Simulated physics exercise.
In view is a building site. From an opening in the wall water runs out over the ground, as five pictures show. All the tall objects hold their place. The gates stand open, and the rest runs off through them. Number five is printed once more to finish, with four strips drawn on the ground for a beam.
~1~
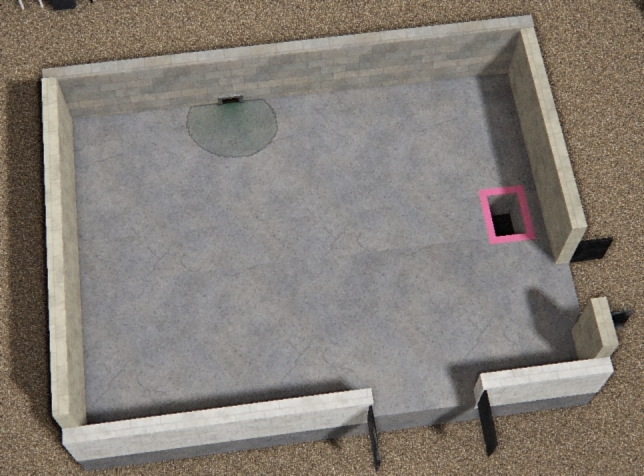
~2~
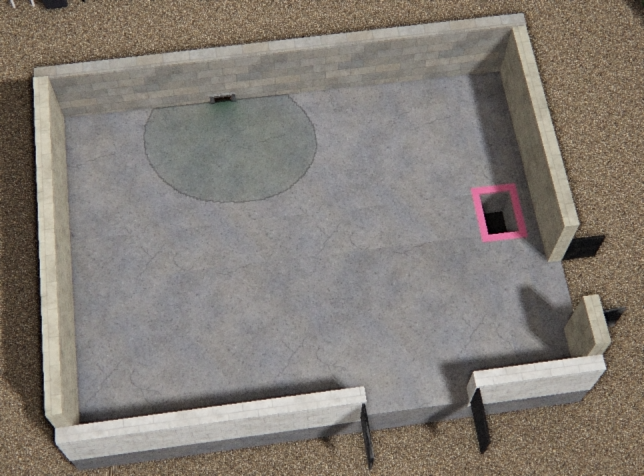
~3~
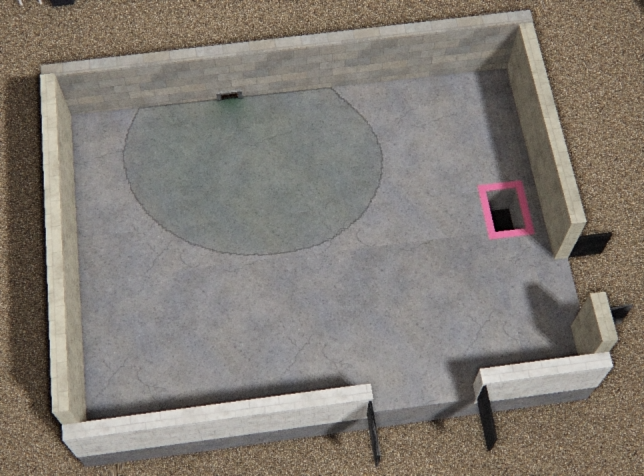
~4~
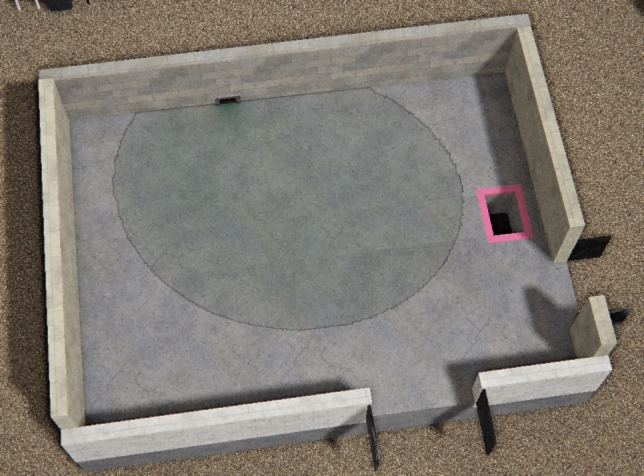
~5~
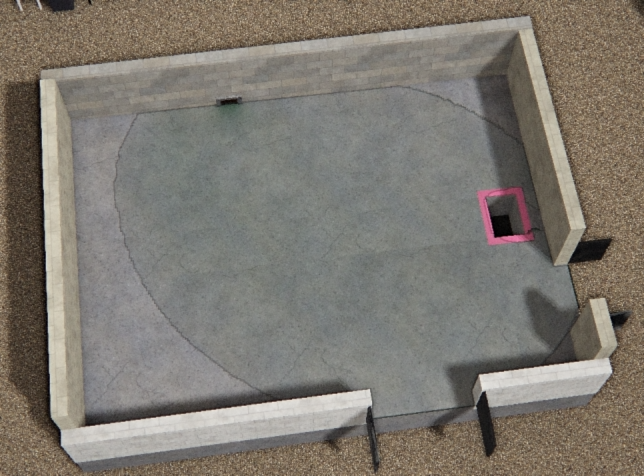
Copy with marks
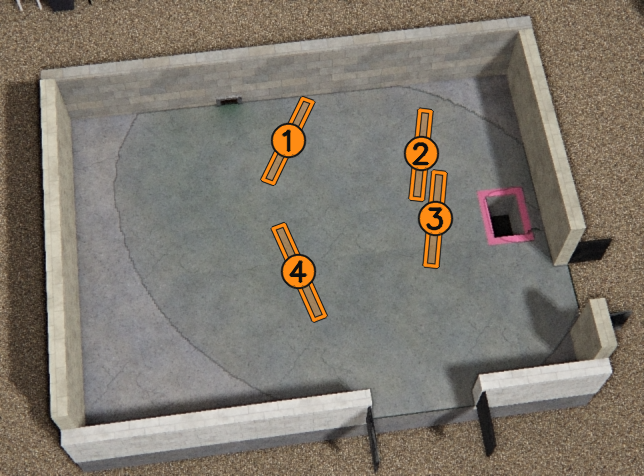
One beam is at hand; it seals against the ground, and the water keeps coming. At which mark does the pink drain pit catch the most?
The best position is 4.
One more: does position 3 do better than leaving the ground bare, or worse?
Worse.
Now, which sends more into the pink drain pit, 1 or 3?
Position 3.
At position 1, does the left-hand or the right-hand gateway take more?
More leaves on the right.
In orange, 1 from (268, 181) to (307, 100); 2 from (416, 198) to (425, 110); 3 from (431, 265) to (439, 172); 4 from (278, 226) to (319, 317).
With 1, about 12 % of the stream goes into the pink drain pit, about 88 % out by the gates.
With 2, about 18 % of the stream goes into the pink drain pit, about 82 % out by the gates.
With 3, about 20 % of the stream goes into the pink drain pit, about 80 % out by the gates.
With 4, about 25 % of the stream goes into the pink drain pit, about 75 % out by the gates.
